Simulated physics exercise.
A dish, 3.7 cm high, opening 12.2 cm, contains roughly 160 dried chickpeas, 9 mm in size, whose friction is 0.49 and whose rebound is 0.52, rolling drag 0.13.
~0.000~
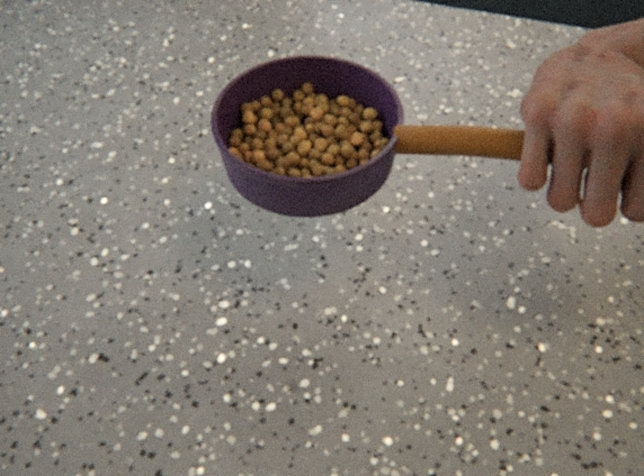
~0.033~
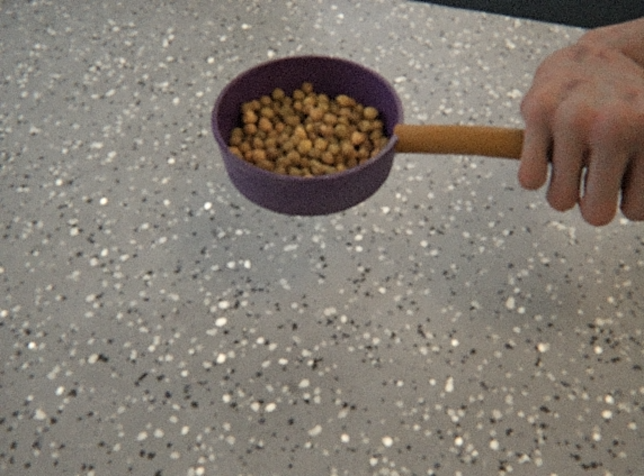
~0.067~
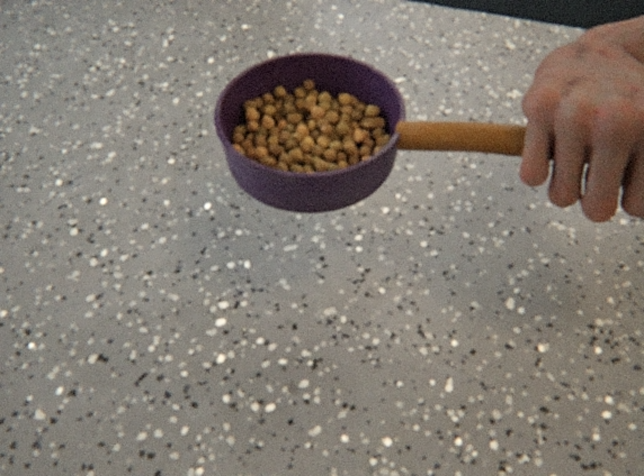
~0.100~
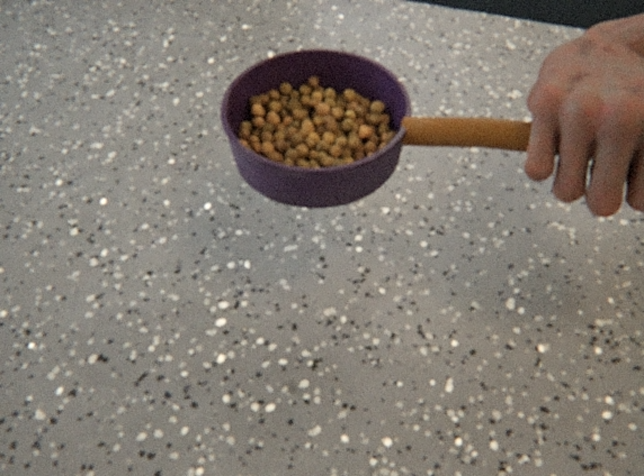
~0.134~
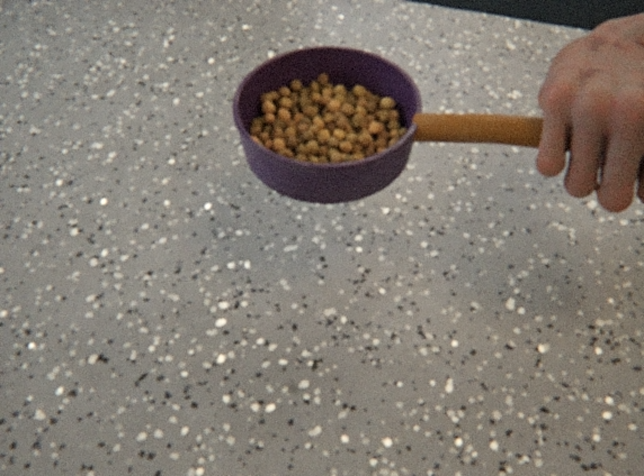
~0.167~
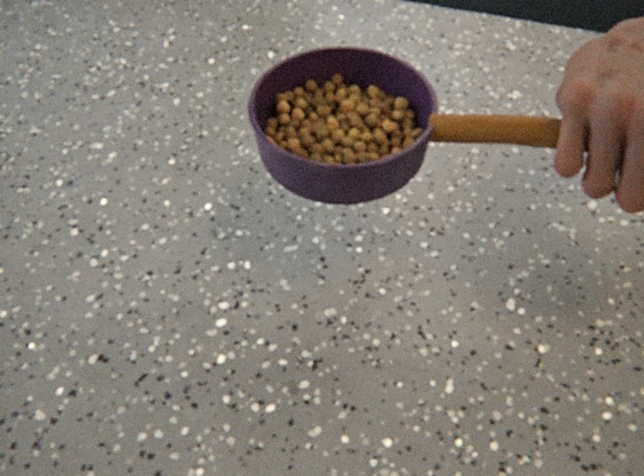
A hand at the right held a purple pan of dried chickpeas by its tan handle above a speckled grey surface, lifted it very slightly, then moved it a short way to the right, keeping it level.
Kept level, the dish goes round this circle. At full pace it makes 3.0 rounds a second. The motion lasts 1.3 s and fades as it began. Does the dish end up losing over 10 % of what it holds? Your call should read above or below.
My call is below.
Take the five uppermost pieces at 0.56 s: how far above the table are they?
Estimate: Close to 13 cm.
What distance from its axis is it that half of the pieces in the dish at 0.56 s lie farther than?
Middling distance: Approx. 3.5 cm.
After 0.56 s, dish 100 %; middle of the pieces not yet landed near (357, 143).
After 0.89 s, dish 100 %; middle of the pieces not yet landed near (355, 140).
After 1.19 s, dish 100 %; middle of the pieces not yet landed near (343, 135).
After 1.48 s, dish 100 %; middle of the pieces not yet landed near (366, 157).
In the end, at 1.7 s, dish 100 %.
